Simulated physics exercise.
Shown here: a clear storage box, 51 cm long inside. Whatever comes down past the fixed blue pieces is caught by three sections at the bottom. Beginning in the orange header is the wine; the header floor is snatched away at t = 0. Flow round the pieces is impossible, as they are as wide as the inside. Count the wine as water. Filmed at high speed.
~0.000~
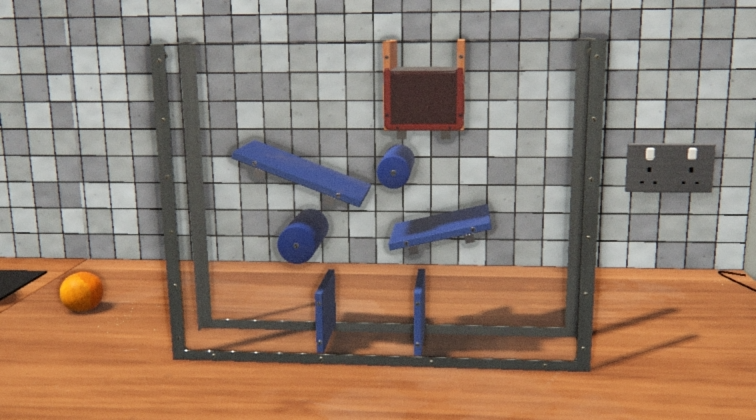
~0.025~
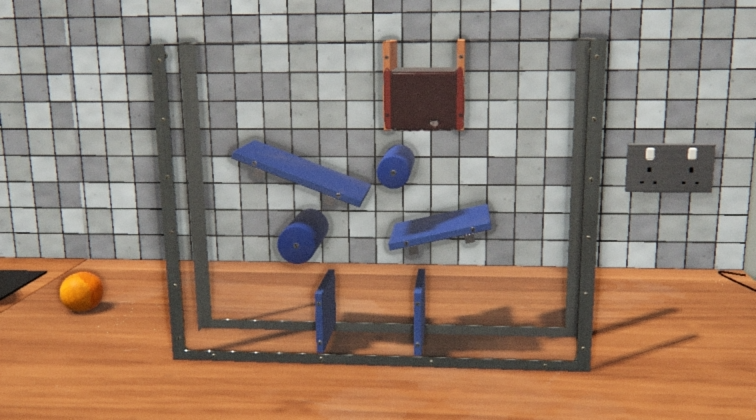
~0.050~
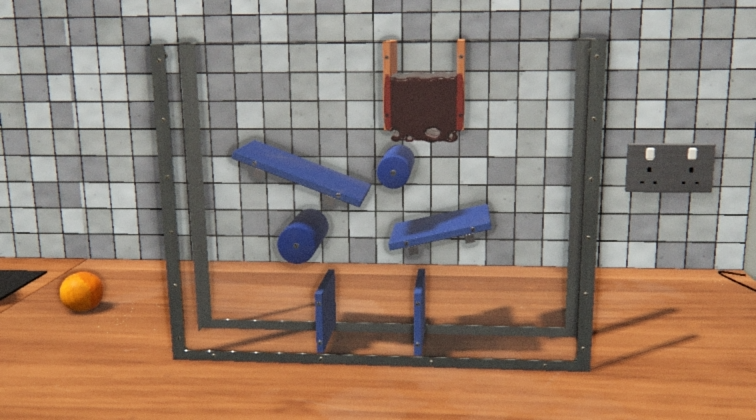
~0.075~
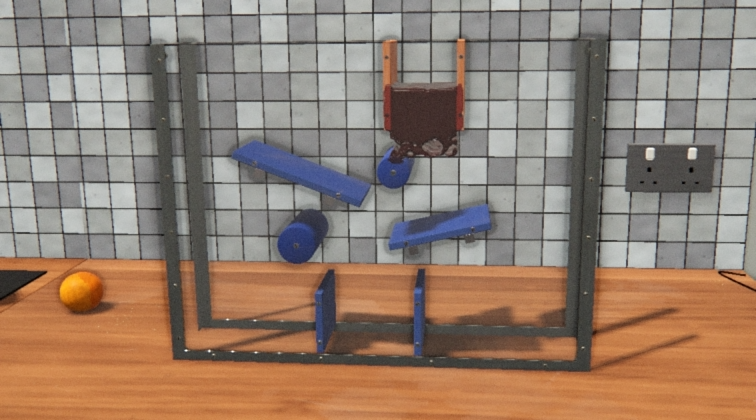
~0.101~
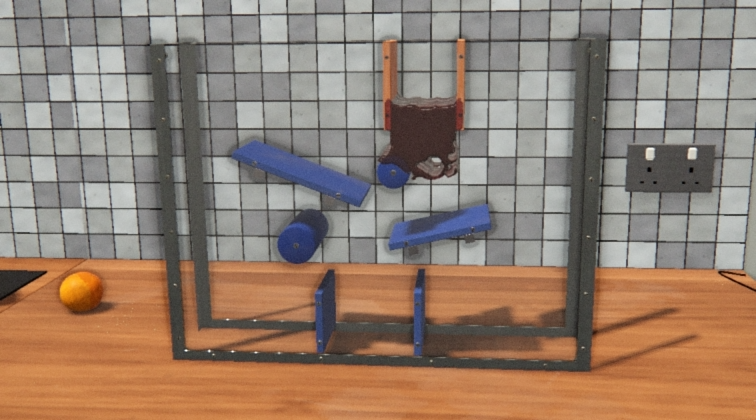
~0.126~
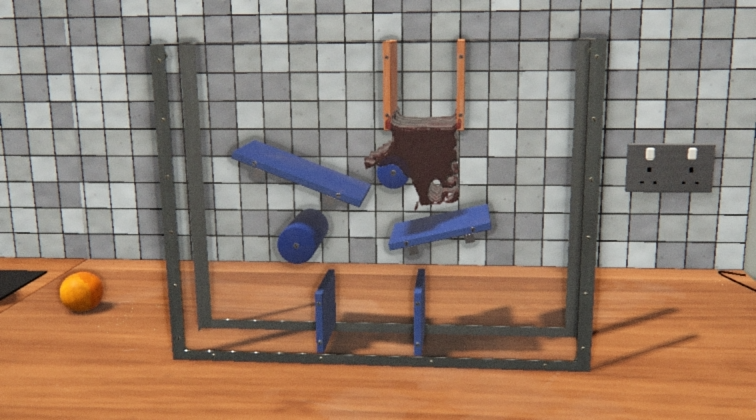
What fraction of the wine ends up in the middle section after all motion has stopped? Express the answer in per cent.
Roughly 30 % of it ends up there.
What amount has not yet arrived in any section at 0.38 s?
Close to 50 in a hundred.
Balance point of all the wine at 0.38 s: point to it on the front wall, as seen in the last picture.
Roughly at pixel (366, 274).
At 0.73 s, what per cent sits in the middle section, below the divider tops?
Share there: Around 18 %.
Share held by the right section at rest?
Settled share: Around 30 per cent.
After 0.23 s 100 per cent has yet to come down; below, left 0, middle 0, right 0.
After 0.38 s 51 per cent has yet to come down; below, left 38, middle 1, right 10.
After 0.73 s 10 per cent has yet to come down; below, left 41, middle 18, right 31.
In the end the left section holds 42, the middle 28 and the right 31 per cent.
